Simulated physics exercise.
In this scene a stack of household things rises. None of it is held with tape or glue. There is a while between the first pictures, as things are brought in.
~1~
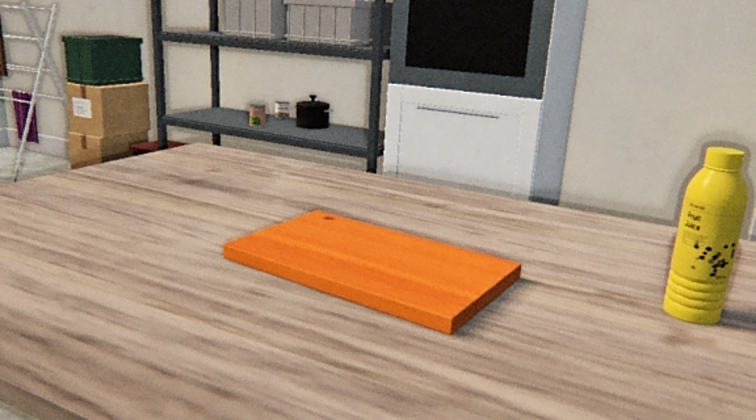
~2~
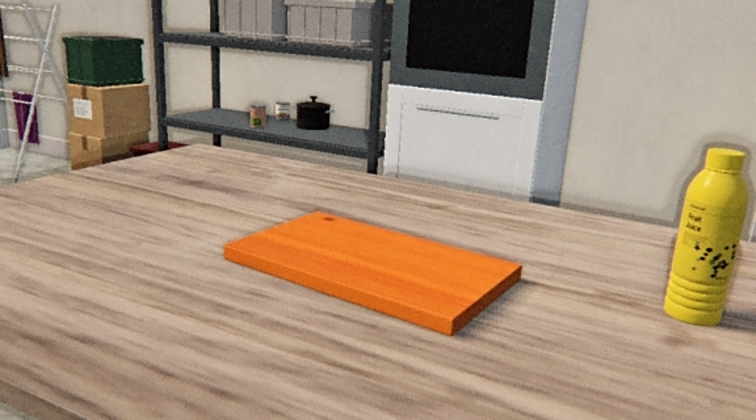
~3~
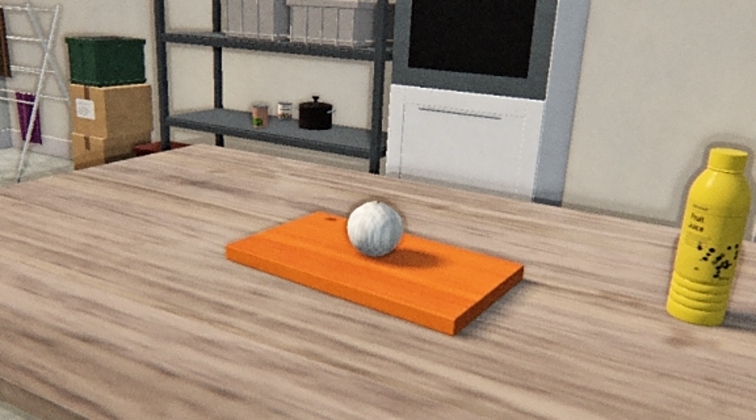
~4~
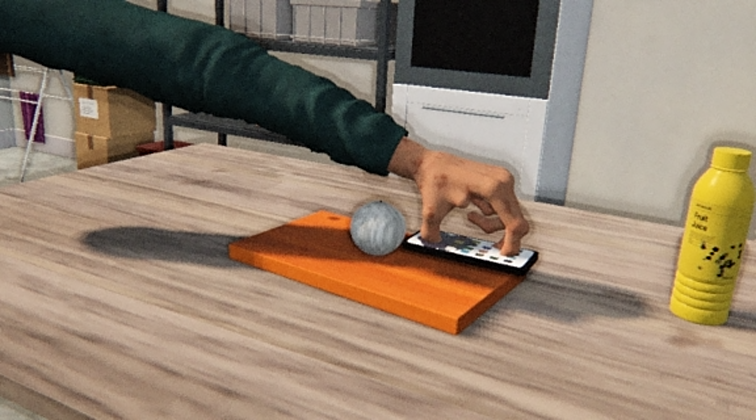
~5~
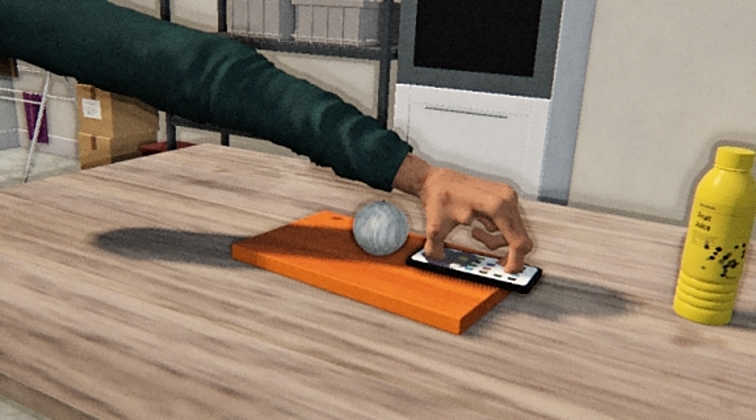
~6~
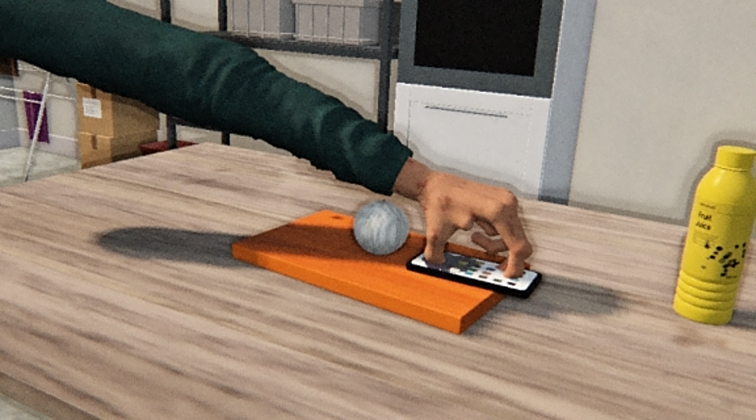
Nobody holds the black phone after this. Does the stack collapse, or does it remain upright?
Basically the pile is secure.
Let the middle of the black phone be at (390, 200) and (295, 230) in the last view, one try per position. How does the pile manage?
So the first time it goes over and the second time it does not fall.
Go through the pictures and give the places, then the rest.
In the first picture, the last thing is not in view yet; orange board (371, 261).
In the second picture, the last thing is not in view yet.
In the third picture, the last thing is not in view yet; yellow bottle (711, 236).
In the fourth picture, still above its spot; black phone (470, 250); orange board (376, 261).
In the fifth picture, still above its spot; black phone (474, 267); white onion (381, 227).
In the sixth picture, in place under the hand; black phone (473, 272); yellow bottle (719, 235).
Then, 0.30 s after the last picture, nothing has stirred.
Then, 0.80 s after the last picture, black phone resting near (473, 272).
At rest, all 4 in place. Seen from the same camera at the end, black phone near (473, 272). The pile keeps its balance.
